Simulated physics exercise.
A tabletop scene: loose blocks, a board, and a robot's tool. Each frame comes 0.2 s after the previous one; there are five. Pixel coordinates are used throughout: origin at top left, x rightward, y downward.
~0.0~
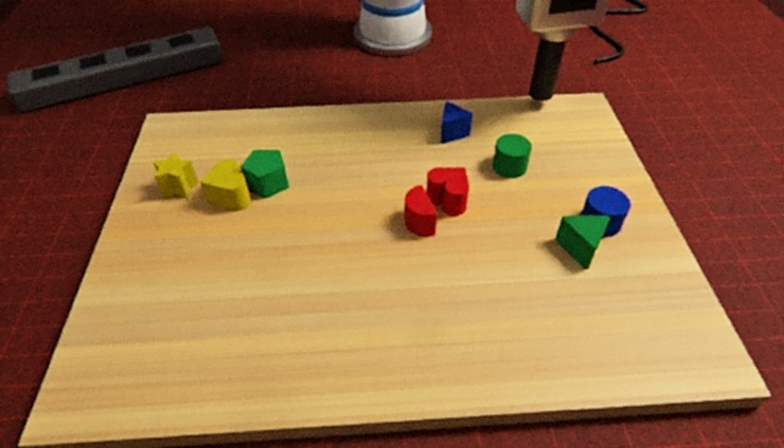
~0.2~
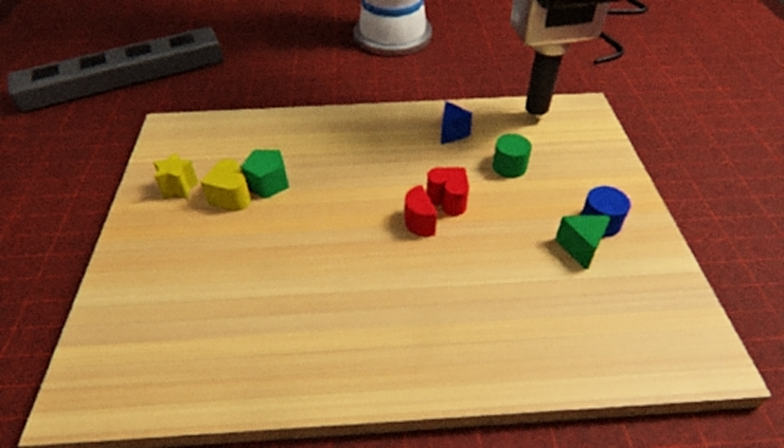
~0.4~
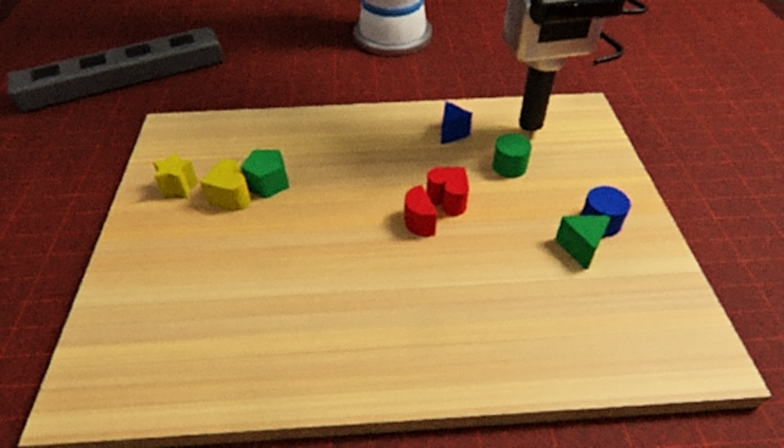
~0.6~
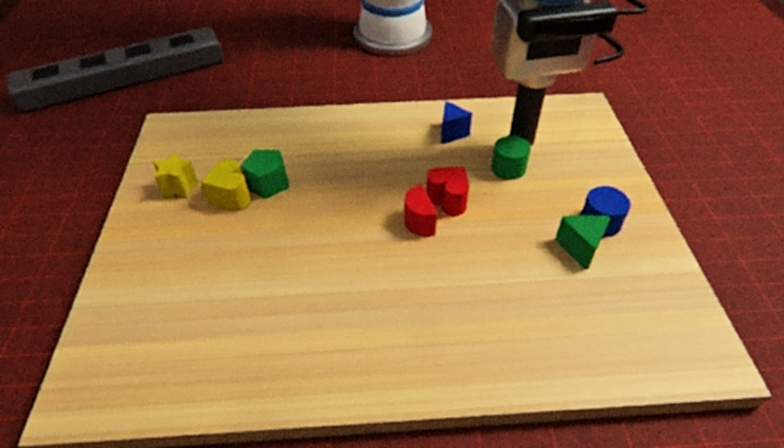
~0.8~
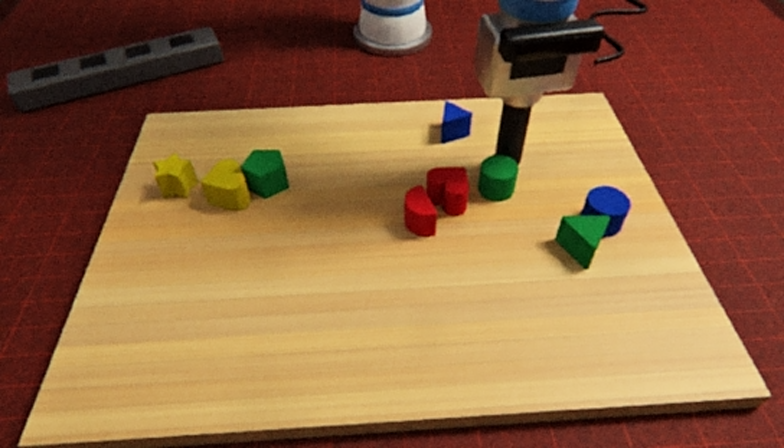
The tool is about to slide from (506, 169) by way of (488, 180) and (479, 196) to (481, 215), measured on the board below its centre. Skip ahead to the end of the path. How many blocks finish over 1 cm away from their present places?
Moved: Just one.
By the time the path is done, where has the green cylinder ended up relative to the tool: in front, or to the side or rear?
That block remains ahead.
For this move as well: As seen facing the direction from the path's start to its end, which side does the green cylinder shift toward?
The green cylinder is shifted sideways to the left, facing along the path from start to end.
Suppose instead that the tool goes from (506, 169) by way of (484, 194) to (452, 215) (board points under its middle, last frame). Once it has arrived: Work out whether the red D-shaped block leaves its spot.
When the path is over, the red D-shaped block has left its spot.
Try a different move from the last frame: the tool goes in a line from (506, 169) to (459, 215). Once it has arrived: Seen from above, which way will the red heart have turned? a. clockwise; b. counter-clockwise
I choose a.
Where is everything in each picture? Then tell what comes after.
Tool's lower end at (541, 95); red heart at (451, 178); green cylinder at (514, 144), in the first frame.
Tool at (537, 109); blocks still, in the second frame.
Tool at (531, 124); blocks still, in the third frame.
Tool at (521, 141); green cylinder at (513, 146), in the fourth frame.
Tool at (507, 160); red heart at (451, 178); green cylinder at (500, 166), in the fifth frame.
What follows on the original path. Halfway along, tool at (483, 178); green cylinder at (488, 189).
At the end, tool at (483, 205); red heart still; green cylinder at (491, 218).
